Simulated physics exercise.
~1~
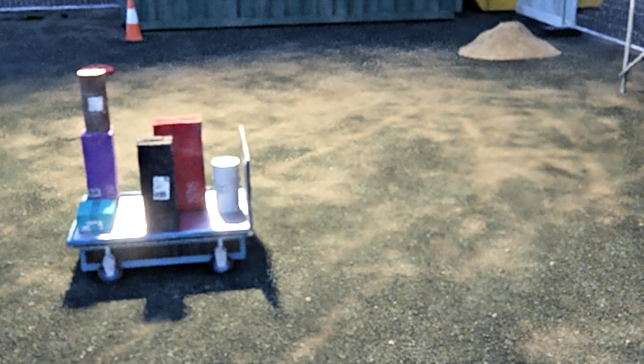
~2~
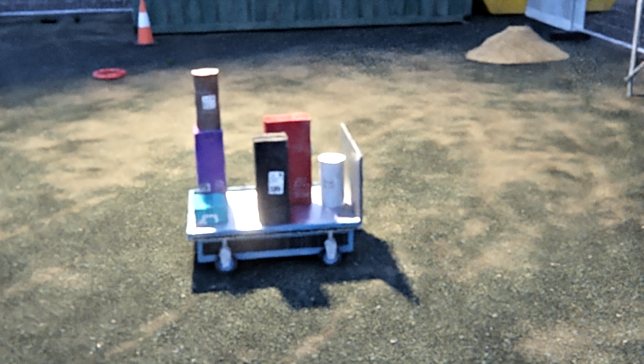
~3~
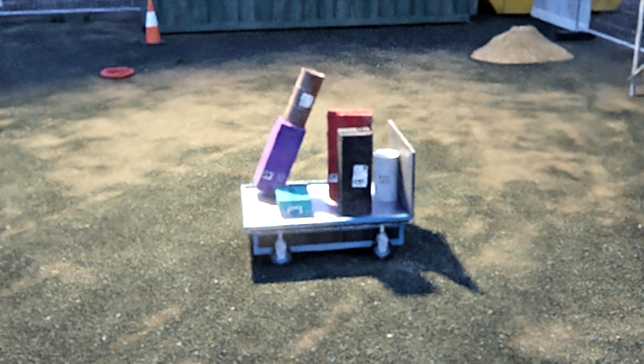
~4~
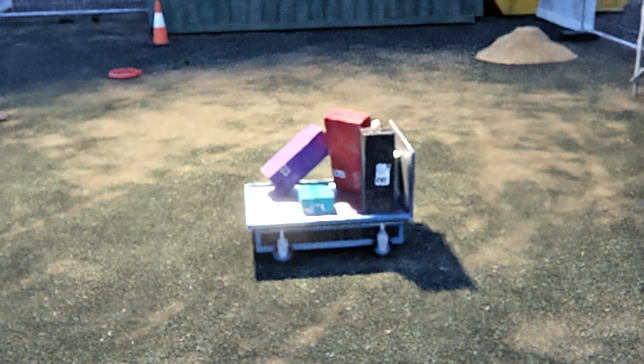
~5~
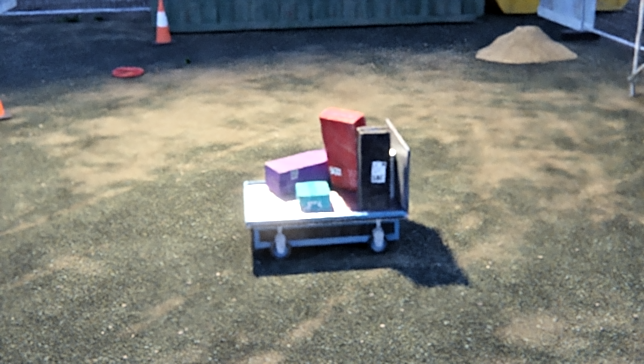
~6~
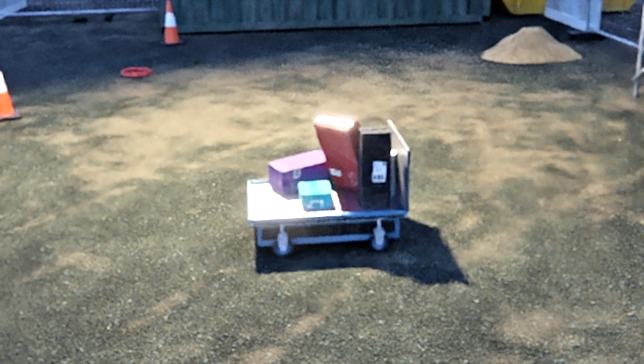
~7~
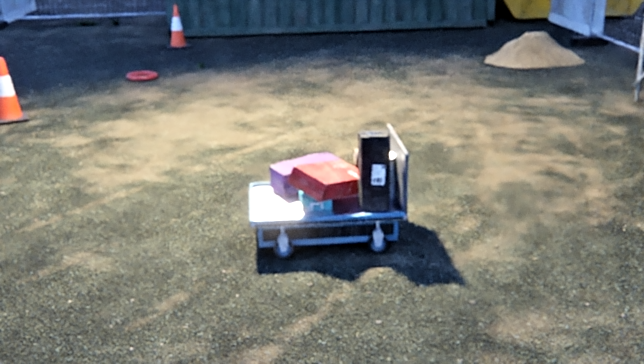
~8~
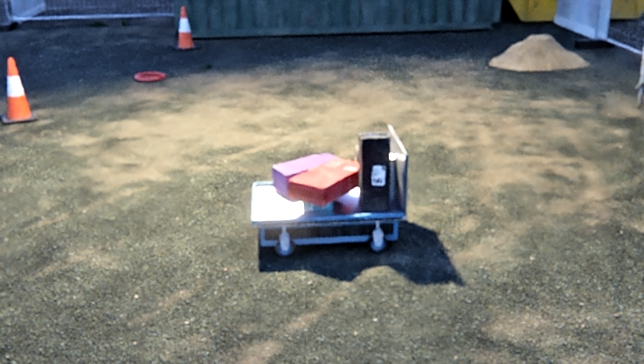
On a gravelly yard, a flat cart carrying boxes and cylinders rolled right and stopped, sending the brown cylinder and the purple box toppling forward; then the red box tipped over onto the purple one, while the black box stayed standing beside the end board.
